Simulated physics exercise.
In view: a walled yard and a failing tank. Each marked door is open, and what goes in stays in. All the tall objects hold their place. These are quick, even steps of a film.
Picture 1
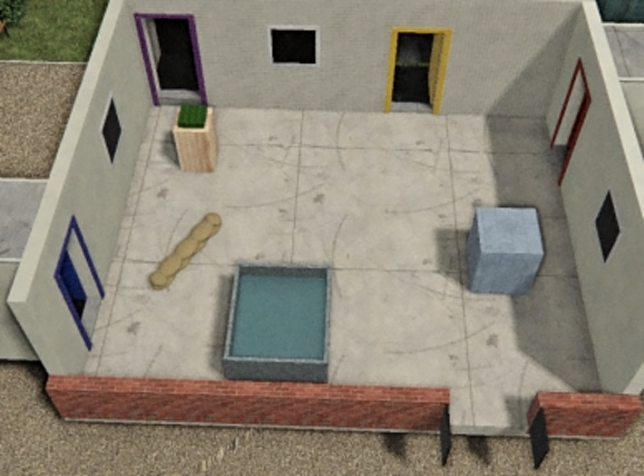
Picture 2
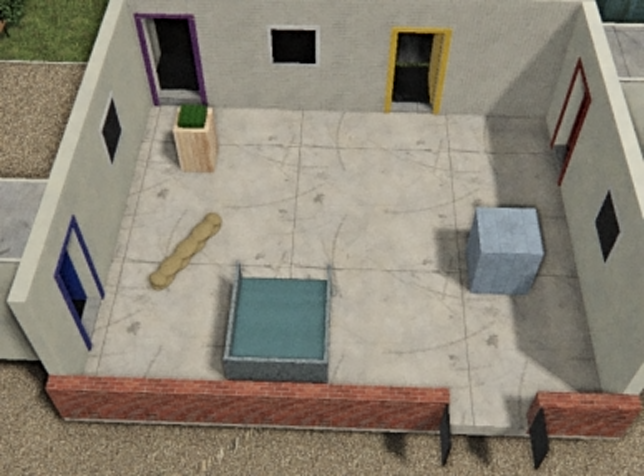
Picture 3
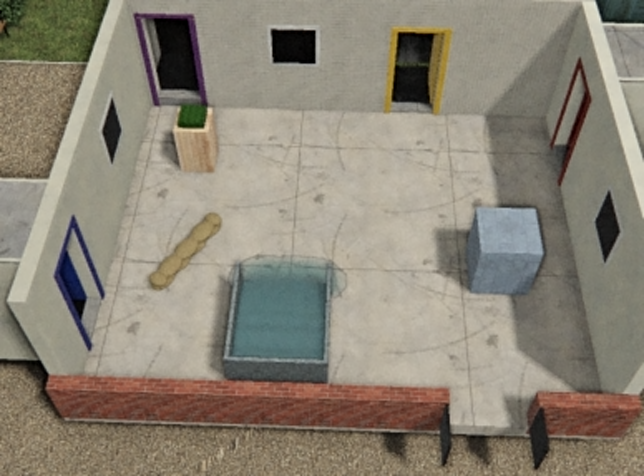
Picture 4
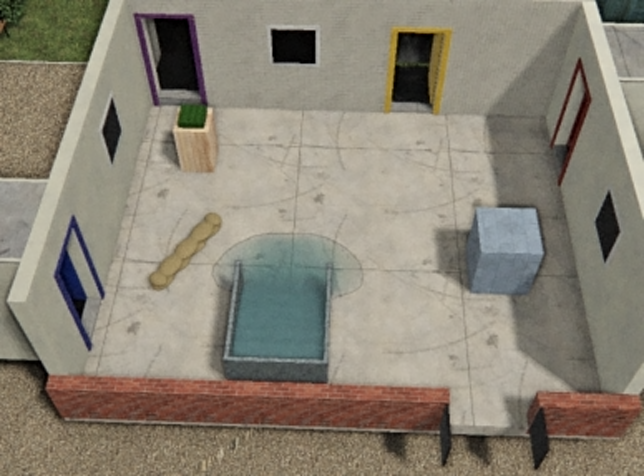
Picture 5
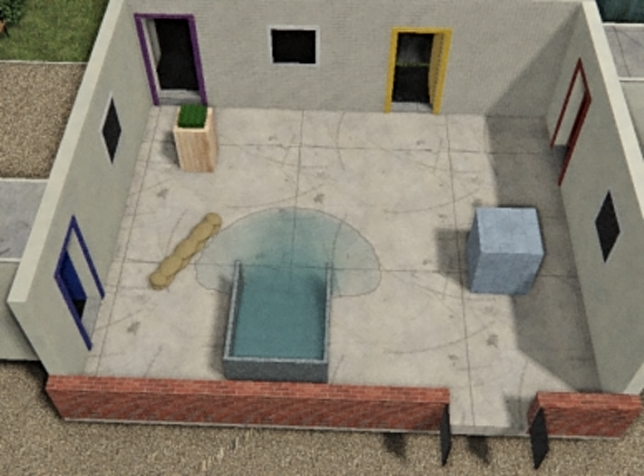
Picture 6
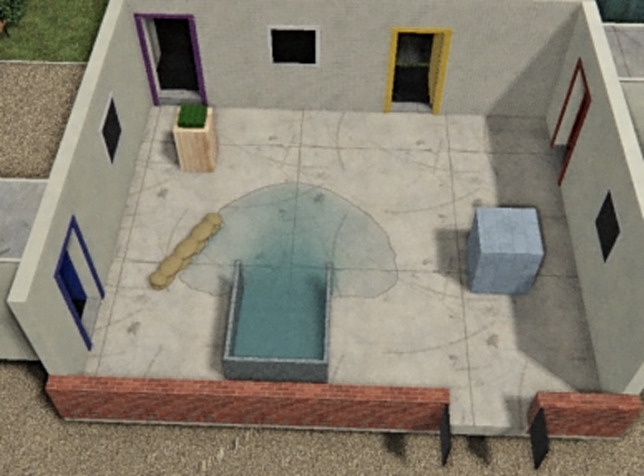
A walled yard with a pale concrete floor is seen from high above its low red-brick front wall, the view fixed. An open grey tank of teal water sits near the front, a lumpy tan roll to its left, a wooden planter behind, a blue-grey block at right, and purple, yellow, blue and red doorframes around. Water pours from the tank's far side, spreading backward and sideways in a widening fan that reaches the tan roll.
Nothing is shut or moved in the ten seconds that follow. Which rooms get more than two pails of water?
One by one: The purple door stays under that; the red door stays under that; the blue door stays under that; the yellow door takes more than that.
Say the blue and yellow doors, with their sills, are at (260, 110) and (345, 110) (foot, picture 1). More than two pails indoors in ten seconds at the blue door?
My reading: Blue takes more.
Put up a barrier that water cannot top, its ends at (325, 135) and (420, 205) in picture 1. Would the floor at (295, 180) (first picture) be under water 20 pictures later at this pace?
Answer: Under water.
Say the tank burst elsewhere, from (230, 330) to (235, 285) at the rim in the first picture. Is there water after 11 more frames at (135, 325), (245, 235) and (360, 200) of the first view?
As listed: Under water, covered, dry.
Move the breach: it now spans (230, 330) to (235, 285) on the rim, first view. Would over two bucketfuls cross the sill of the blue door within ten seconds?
One by one: Blue door passes that mark.
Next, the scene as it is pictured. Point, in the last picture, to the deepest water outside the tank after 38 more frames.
Roughly at (549, 131).
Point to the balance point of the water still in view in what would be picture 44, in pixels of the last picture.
Around (342, 186).
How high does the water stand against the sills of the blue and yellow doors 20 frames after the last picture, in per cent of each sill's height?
In turn 0 and 170 per cent.
A moment on, water covers 30 % of the floor; the purple door not reached, the red door not reached, the blue door not reached, the yellow door not reached.
Next, water covers 40 % of the floor; the purple door wet at the sill, nothing in, the red door not reached, the blue door not reached, the yellow door under two buckets in.
Then, water covers 50 % of the floor; the purple door wet at the sill, nothing in, the red door not reached, the blue door not reached, the yellow door over two buckets in.
Later, water covers 65 % of the floor; the purple door wet at the sill, nothing in, the red door wet at the sill, nothing in, the blue door wet at the sill, nothing in, the yellow door over two buckets in.
In the end, water covers 85 % of the floor; the purple door wet at the sill, nothing in, the red door wet at the sill, nothing in, the blue door wet at the sill, nothing in, the yellow door over two buckets in.
